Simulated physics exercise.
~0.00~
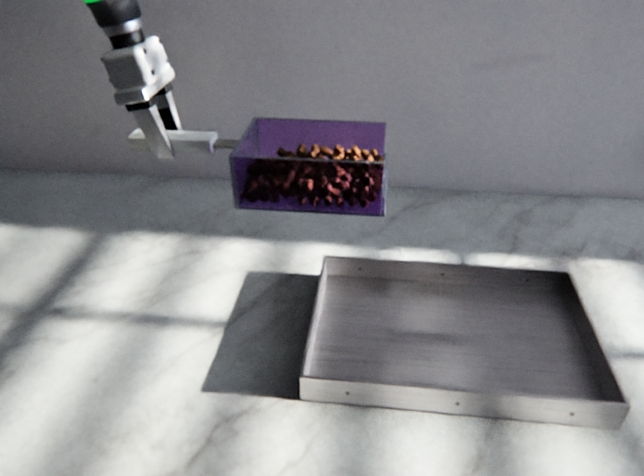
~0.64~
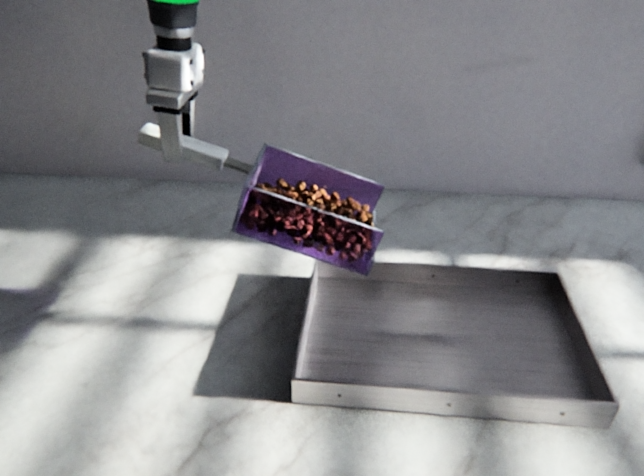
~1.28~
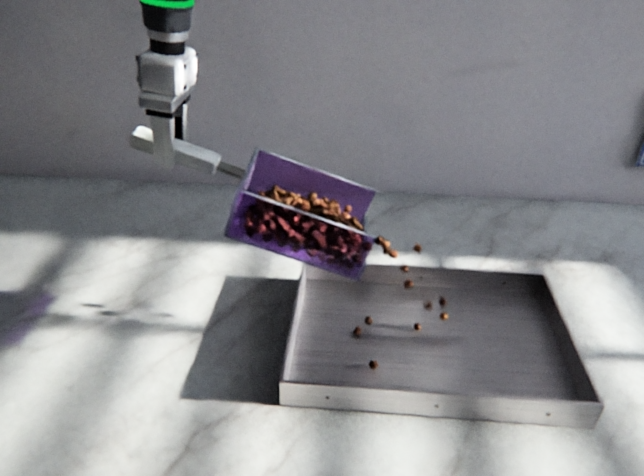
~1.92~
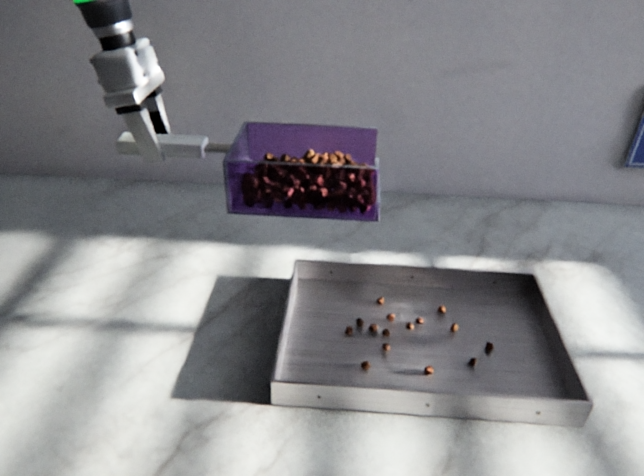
Above a metal tray, a gripper tips a purple box, spills some pellets, then levels it.
